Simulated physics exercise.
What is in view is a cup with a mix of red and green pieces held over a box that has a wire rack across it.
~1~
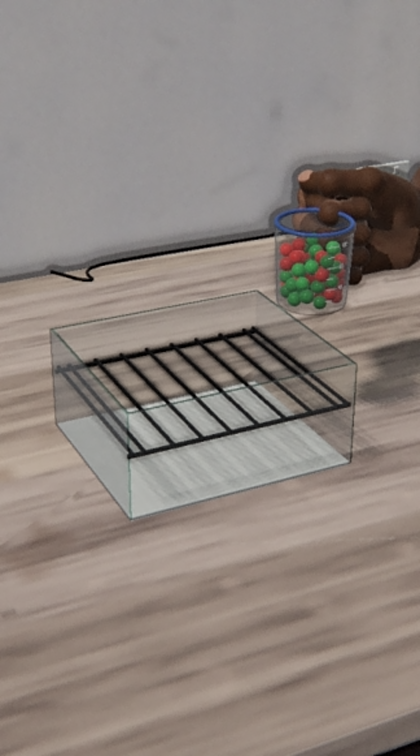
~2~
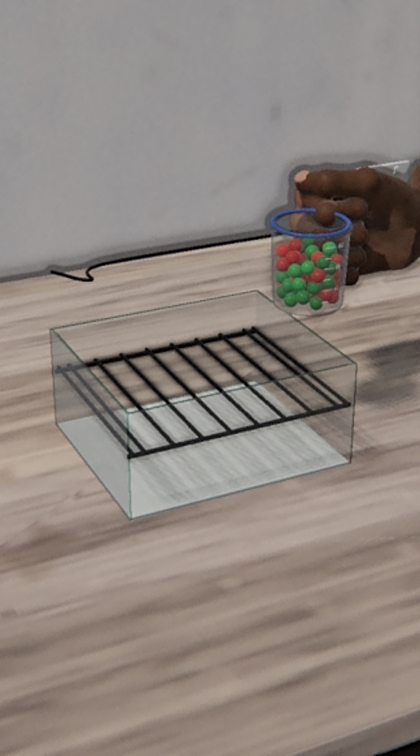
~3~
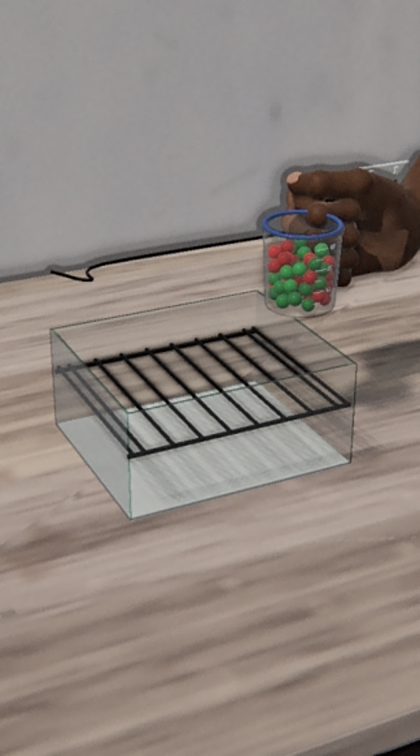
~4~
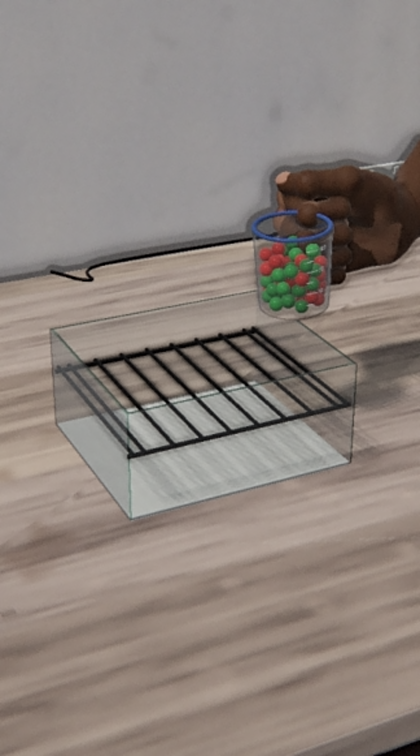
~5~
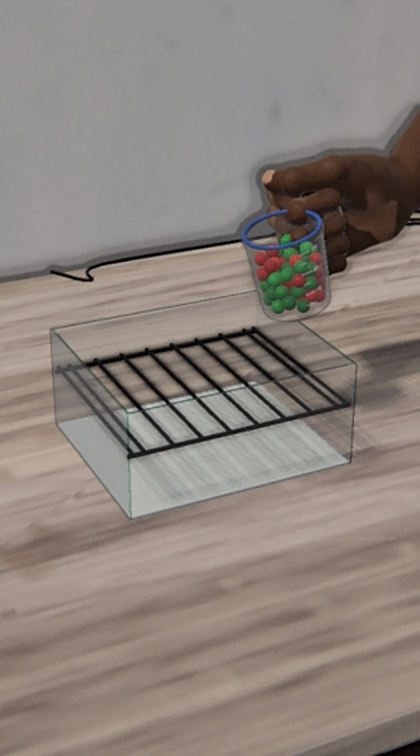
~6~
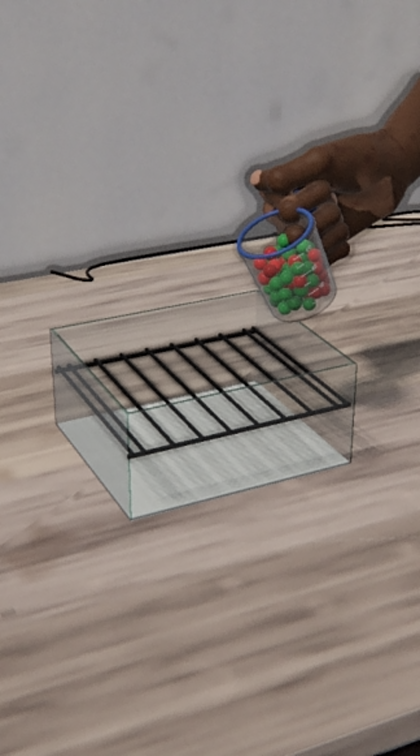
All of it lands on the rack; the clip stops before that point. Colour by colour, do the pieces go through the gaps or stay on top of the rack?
Here is how it ends: The red bits go through the gaps; the green bits go through the gaps.
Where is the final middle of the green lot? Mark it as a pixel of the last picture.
Rest position, approx.: (195, 425).
Then, 0.41 s later than the last frame, red ones, every one in the cup; green ones, every one in the cup.
Then, 0.85 s later than the last frame, red ones, almost all in the cup, just a few under the rack; green ones, almost all in the cup, about a tenth on or over the wires, just a few under the rack.
Then, 1.38 s later than the last frame, red ones, about a tenth on or over the wires, the larger part under the rack; green ones, roughly a quarter on or over the wires, the larger part under the rack.
When it is over, red ones, every one under the rack; green ones, every one under the rack.
